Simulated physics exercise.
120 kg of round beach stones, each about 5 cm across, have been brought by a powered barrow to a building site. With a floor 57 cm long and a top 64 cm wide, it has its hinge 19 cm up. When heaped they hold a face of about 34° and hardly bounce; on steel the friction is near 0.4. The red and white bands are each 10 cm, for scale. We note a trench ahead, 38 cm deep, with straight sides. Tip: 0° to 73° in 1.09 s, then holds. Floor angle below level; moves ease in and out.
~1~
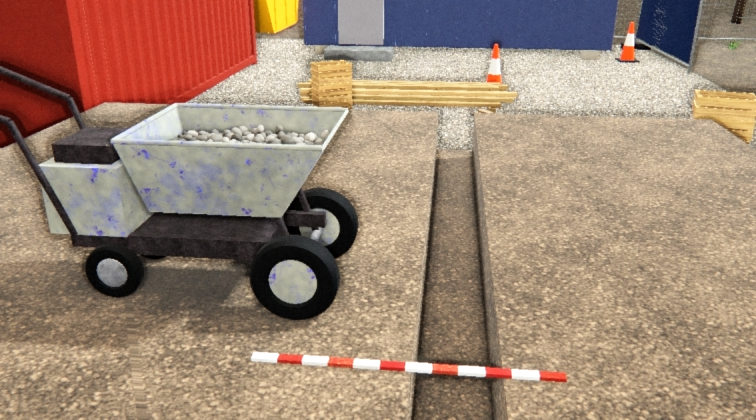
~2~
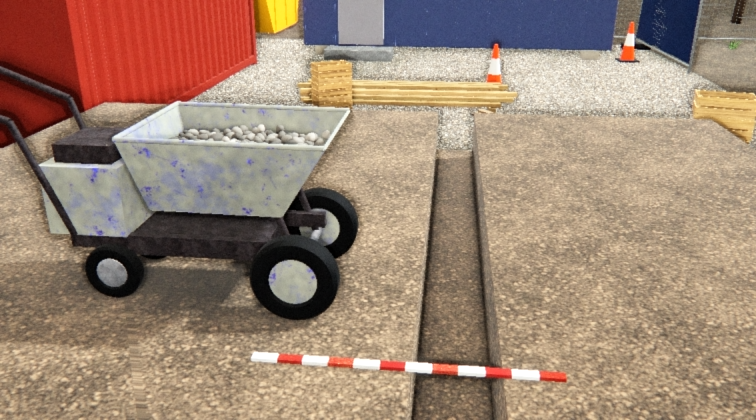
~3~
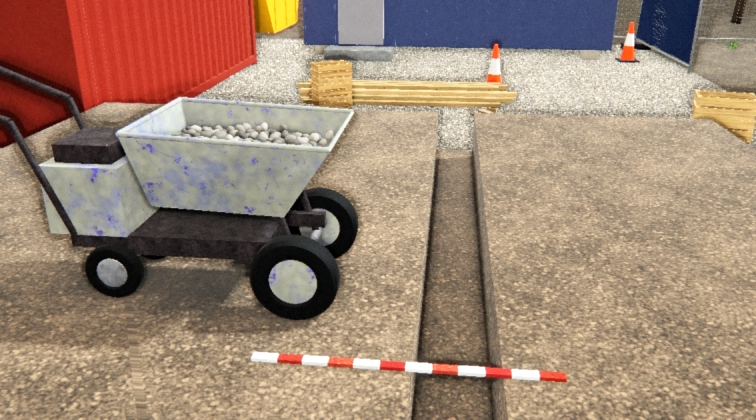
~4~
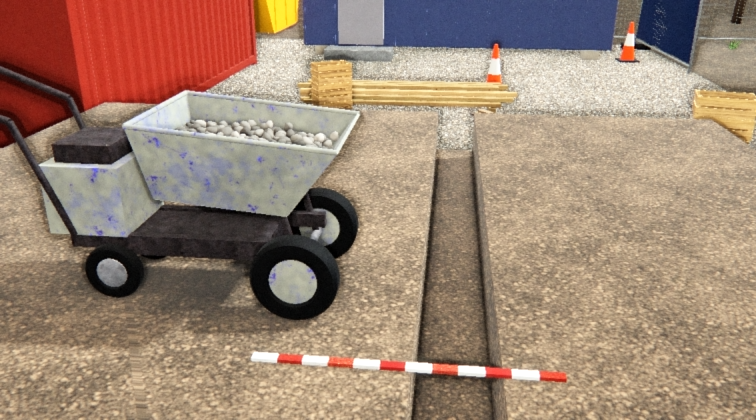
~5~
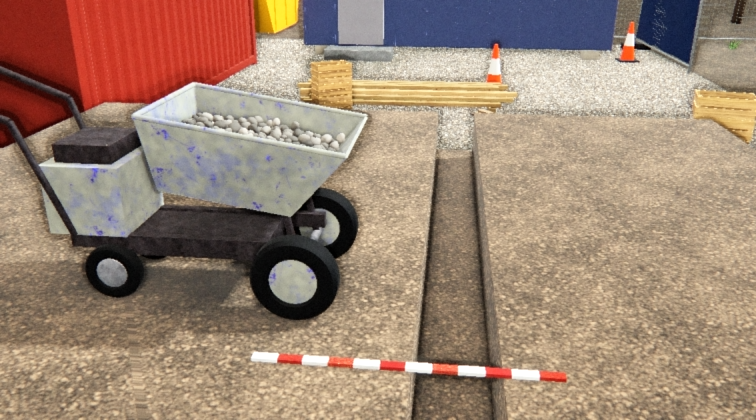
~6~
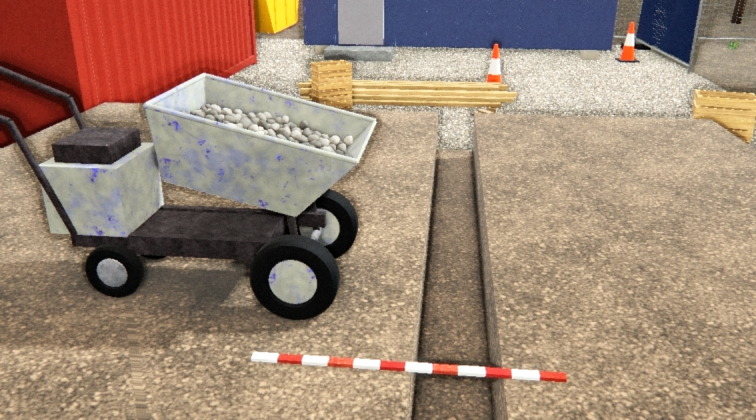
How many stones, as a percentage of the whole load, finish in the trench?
Roughly 66 per cent of the load ends up in the trench.
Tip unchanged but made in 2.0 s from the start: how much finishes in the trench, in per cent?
That would give about 80 percent.
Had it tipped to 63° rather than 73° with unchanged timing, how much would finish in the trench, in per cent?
It comes out at about 55 percent.
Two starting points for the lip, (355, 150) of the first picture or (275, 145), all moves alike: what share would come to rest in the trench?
First spot about 35, second spot about 100 per cent.
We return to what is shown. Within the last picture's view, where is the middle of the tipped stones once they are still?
At about pixel (476, 344) in the last view.
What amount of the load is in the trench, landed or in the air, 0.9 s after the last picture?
By then, around 25 percent.
Then, 0.5 s after the last picture the floor is at 62°, 100 % in the tray; the foremost stones are at (430, 211).
Then, 0.9 s after the last picture the floor is at 73°, 59 % in the tray, 25 % in the trench, 16 % past the trench; the foremost stones are at (552, 300).
Then, 1.2 s after the last picture the floor is at 73°, 25 % in the tray, 40 % in the trench, 35 % past the trench; the foremost stones are at (694, 312).
Then, 3.2 s after the last picture the floor is at 73°, 0 % in the tray, 66 % in the trench, 34 % past the trench; the foremost stones are past the picture's edge.
